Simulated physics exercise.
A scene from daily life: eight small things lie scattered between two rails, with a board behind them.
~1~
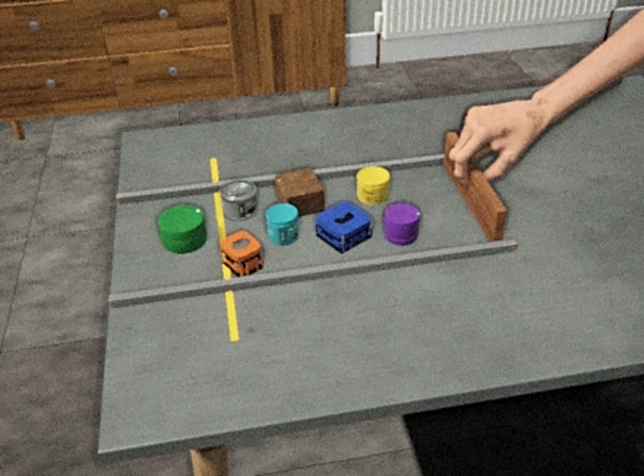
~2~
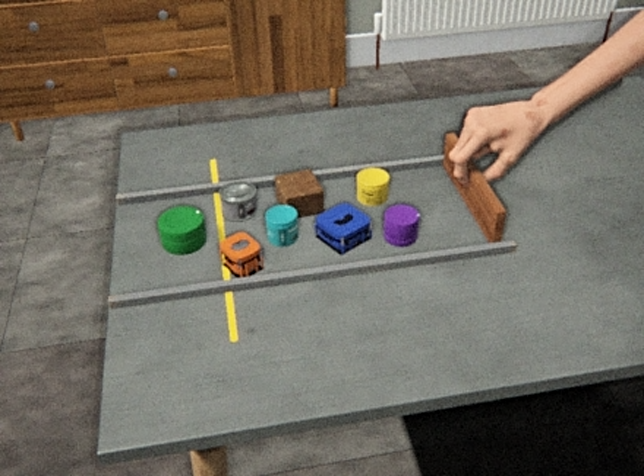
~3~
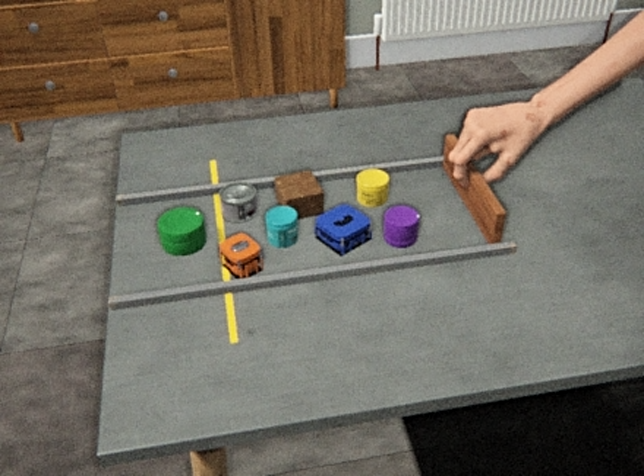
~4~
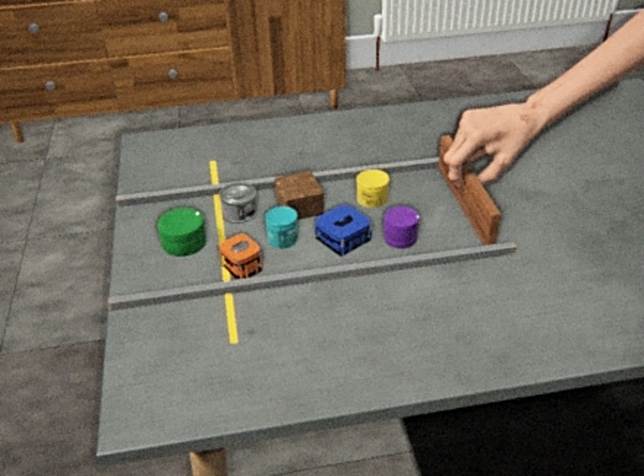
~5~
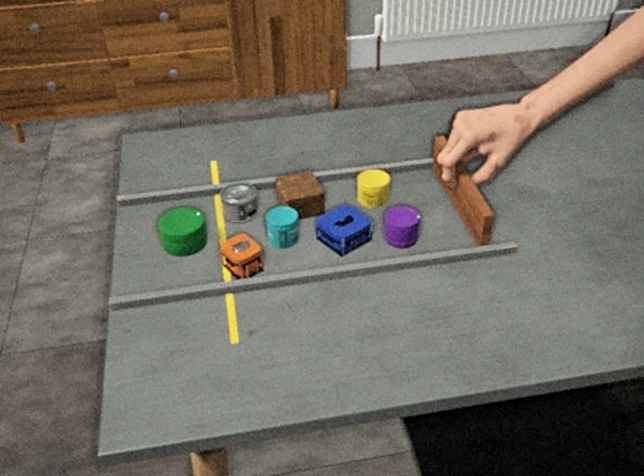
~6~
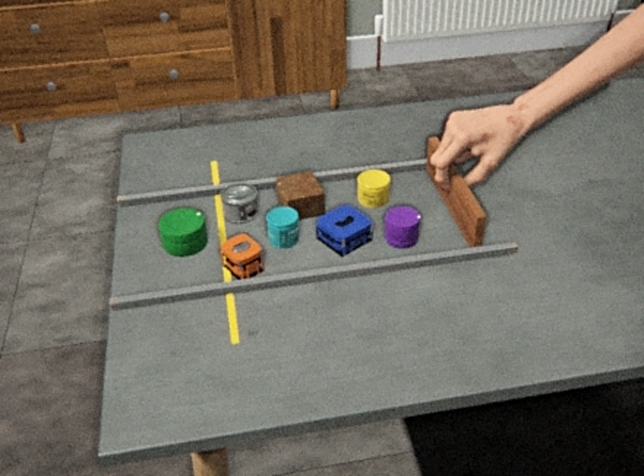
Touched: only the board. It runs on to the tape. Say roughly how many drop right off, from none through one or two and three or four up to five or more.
Fallen: Nil.
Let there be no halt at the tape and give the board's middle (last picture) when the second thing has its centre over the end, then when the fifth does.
It sits near (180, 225), and then near (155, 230).
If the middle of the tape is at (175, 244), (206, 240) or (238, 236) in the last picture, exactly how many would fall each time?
Try 1: 2; try 2: 0; try 3: 0.
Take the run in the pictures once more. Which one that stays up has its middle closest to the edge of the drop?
Grey tin.
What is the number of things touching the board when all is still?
Count recorded: 3.
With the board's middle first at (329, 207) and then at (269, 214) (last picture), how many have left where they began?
By then 6, and 8.
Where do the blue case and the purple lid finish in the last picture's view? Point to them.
(197, 243) and (208, 263).
Early on, none off yet; green lid at rest near (184, 232); orange case at rest near (242, 258); grey tin at rest near (240, 203).
A while later, none off yet; green lid at rest near (184, 232); orange case at rest near (242, 258); grey tin travelled about its own width near (207, 204).
Finally, the number that fall off is zero.
